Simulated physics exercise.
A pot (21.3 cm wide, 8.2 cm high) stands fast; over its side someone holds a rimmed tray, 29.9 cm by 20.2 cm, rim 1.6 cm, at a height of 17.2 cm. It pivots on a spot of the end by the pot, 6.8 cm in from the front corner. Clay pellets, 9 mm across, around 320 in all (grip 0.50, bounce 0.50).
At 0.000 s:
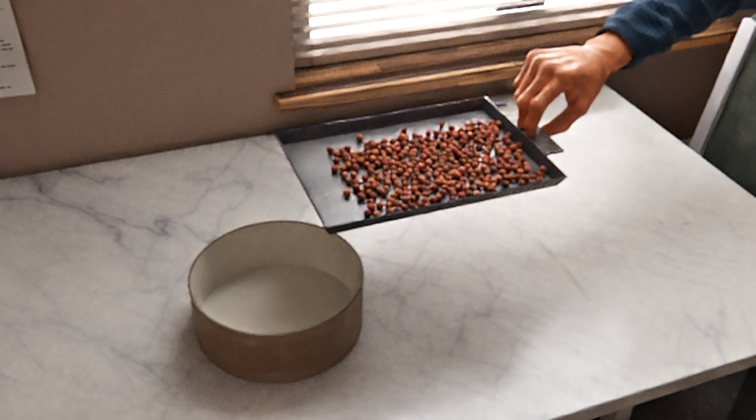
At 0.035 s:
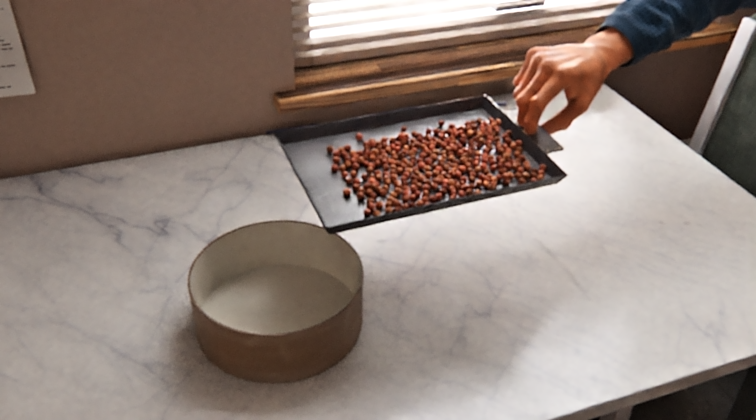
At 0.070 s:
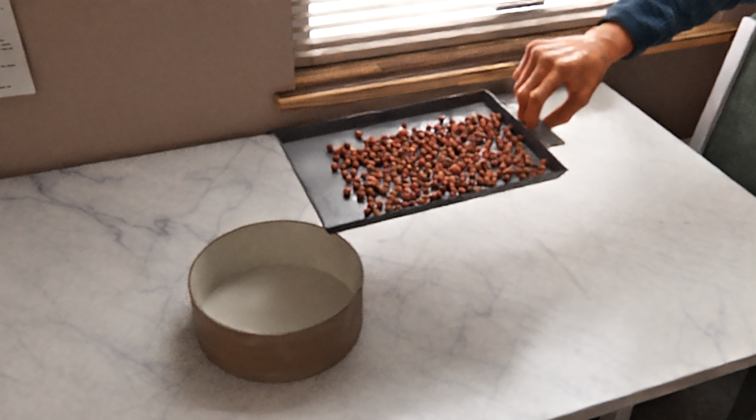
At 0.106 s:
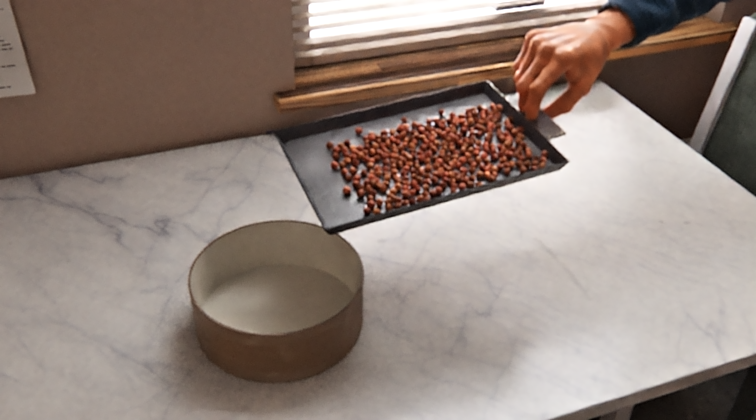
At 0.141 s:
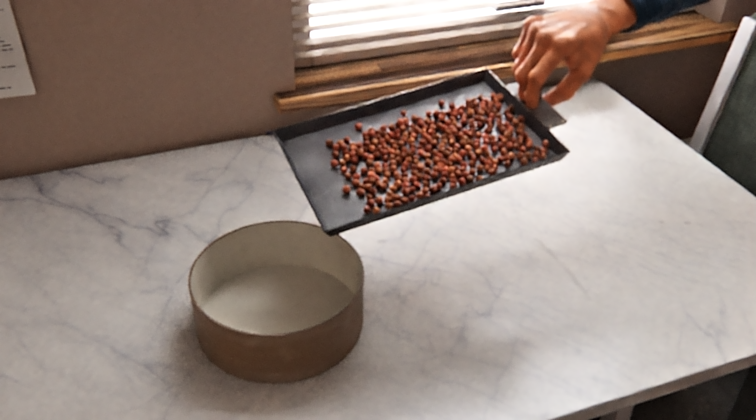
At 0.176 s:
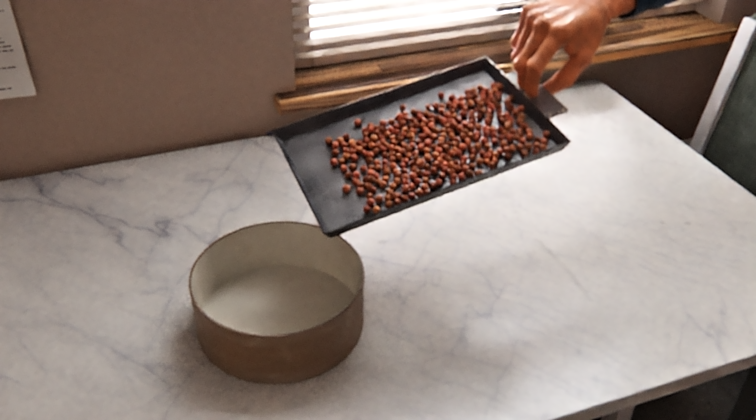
The video shows a hand gripping the right end of a dark rimmed tray of small reddish-brown pieces beside a round pot on a marble-patterned counter, then gradually raising that end so the tray slants down toward the left.
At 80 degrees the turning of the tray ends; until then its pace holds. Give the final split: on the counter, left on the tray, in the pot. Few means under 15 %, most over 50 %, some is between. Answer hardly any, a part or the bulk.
On the counter: Hardly any; left on the tray: Hardly any; in the pot: The bulk.
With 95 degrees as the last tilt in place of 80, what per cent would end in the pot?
In that case some 95 per cent.
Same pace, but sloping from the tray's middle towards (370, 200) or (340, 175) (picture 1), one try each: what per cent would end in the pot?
Some 80 and 70 per cent.
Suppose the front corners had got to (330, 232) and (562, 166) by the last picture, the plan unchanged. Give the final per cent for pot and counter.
Pot 45, counter 55.
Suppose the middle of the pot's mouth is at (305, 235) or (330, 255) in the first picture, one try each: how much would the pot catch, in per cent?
About 30 and 55 per cent.
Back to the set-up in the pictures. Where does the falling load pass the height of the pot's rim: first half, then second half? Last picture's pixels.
First near (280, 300), later near (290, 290).
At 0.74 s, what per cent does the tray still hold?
Roughly 60 per cent.
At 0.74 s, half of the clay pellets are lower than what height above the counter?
Roughly 18 cm.
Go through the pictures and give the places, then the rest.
The first frame shows tray tilt 0 degrees, front corners at (330, 223) and (559, 174); middle of the pieces at (441, 166); pot at (277, 272).
The second frame shows tray tilt 1 degrees, front corners at (329, 223) and (559, 173); middle of the pieces at (441, 165).
The third frame shows tray tilt 2 degrees, front corners at (329, 223) and (560, 168); middle of the pieces at (441, 162).
The fourth frame shows tray tilt 5 degrees, front corners at (329, 224) and (561, 159), lowest corner left front; middle of the pieces at (441, 157).
The fifth frame shows tray tilt 8 degrees, front corners at (328, 225) and (562, 149), lowest corner left front; middle of the pieces at (441, 151).
The sixth frame shows tray tilt 12 degrees, front corners at (328, 227) and (562, 140), lowest corner left front; middle of the pieces at (441, 145); pot at (278, 273). Its pace works out near 100 degrees a second.
After 0.51 s, tilt 45 degrees; the tray holds 100 %, the pot 0 %.
After 0.74 s, tilt 68 degrees; the tray holds 60 %, the pot 10 %.
Then, at 1.07 s, tilt 80 degrees; the tray holds 5 %, the pot 85 %.
In the end, at 1.7 s, counter 5 %, tray 0 %, pot 95 %.
